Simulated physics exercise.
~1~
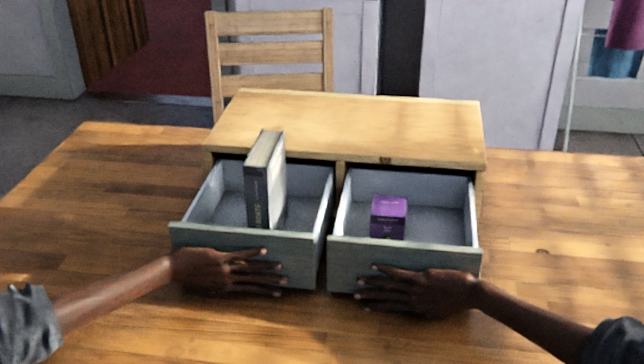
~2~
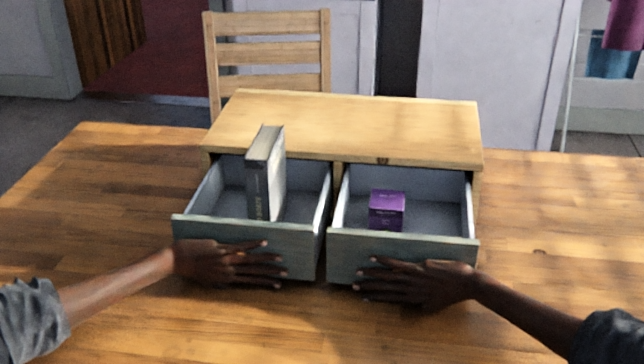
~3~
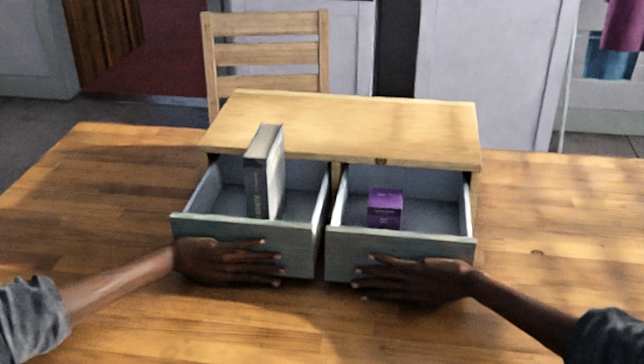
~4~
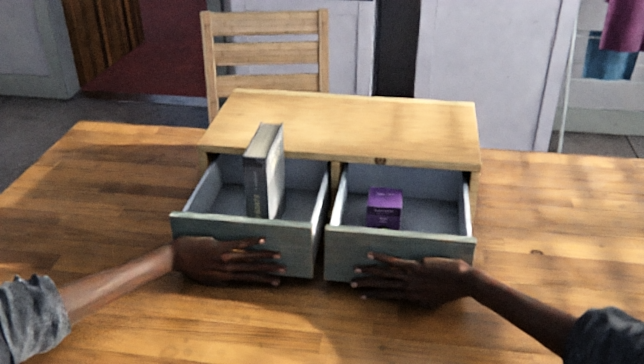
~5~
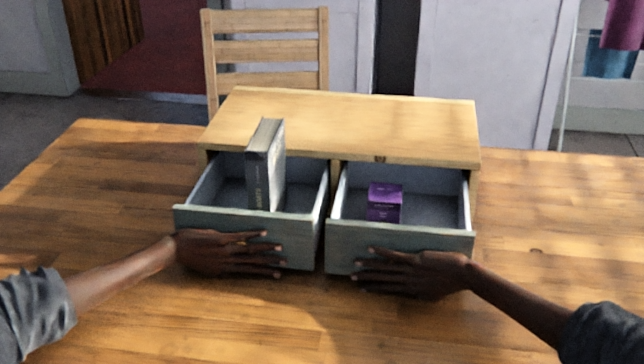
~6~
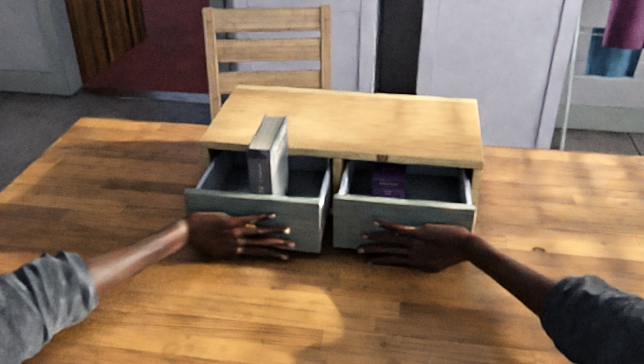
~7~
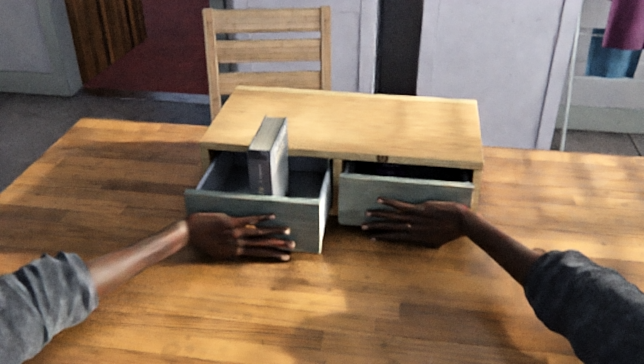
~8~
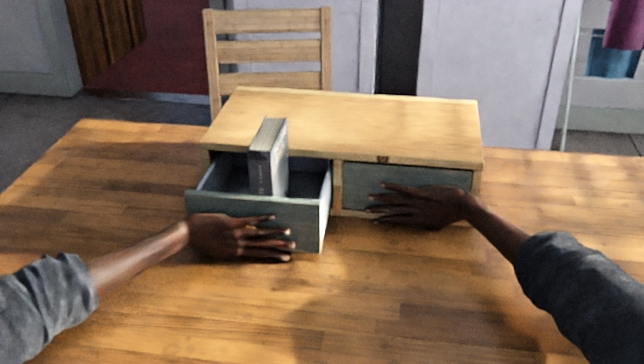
The clip shows two hands pushing the open drawers of a small wooden chest, the left holding an upright grey book and the right a purple carton. Both drawers slide inward, but the left stops and stays ajar while the right shuts flush, hiding the carton.
